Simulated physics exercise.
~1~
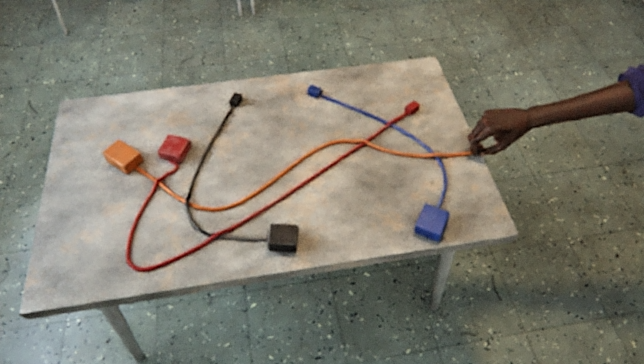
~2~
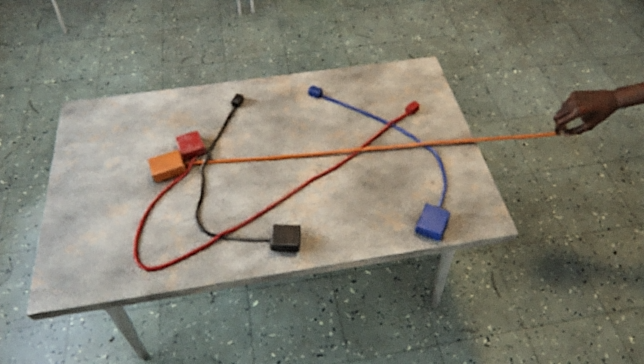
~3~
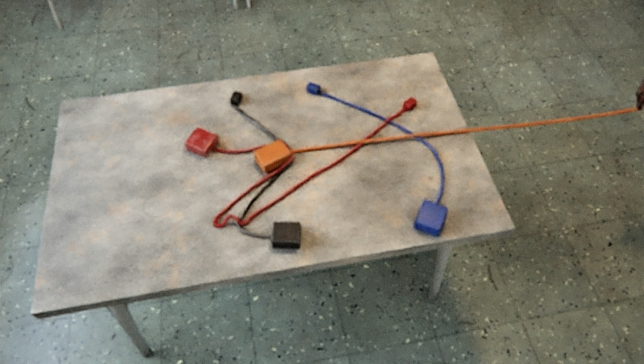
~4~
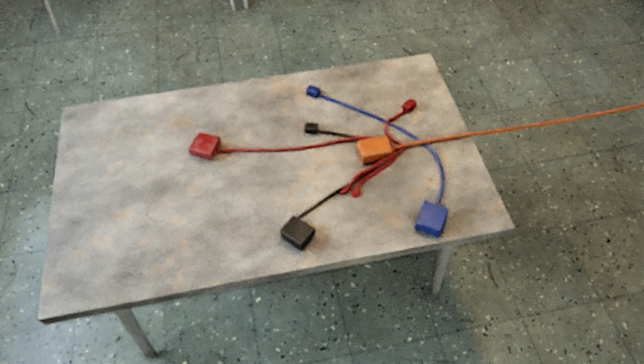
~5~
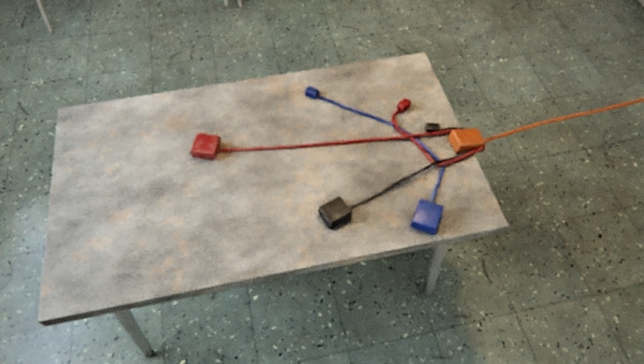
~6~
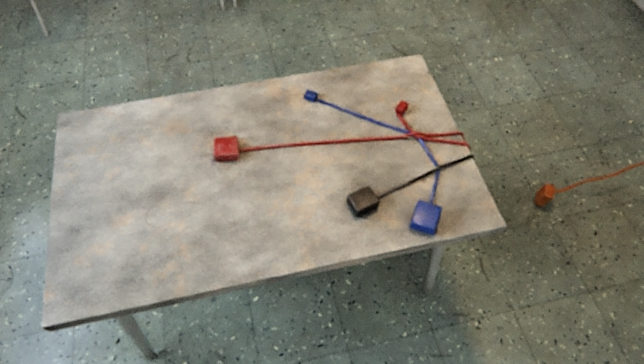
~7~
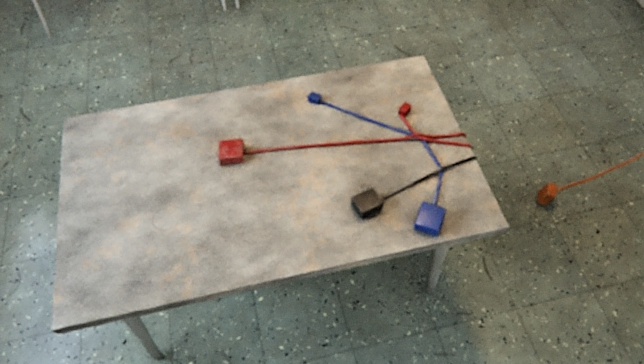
An orange lead with a block charger lies among red, black and blue ones on a mottled grey table, seen from above in a room with a speckled tile floor. A hand at the right grips the orange lead's end and pulls it taut, away to the right. The orange charger slides across the table, nudging the red charger and catching the red and black leads, which bunch and stretch rightward. The black plug and then the black charger are drawn along too, while the blue charger stays put. Finally the orange charger drops off the right edge and hangs beyond it, the black plug out of sight, with the red, black and blue chargers still on top.
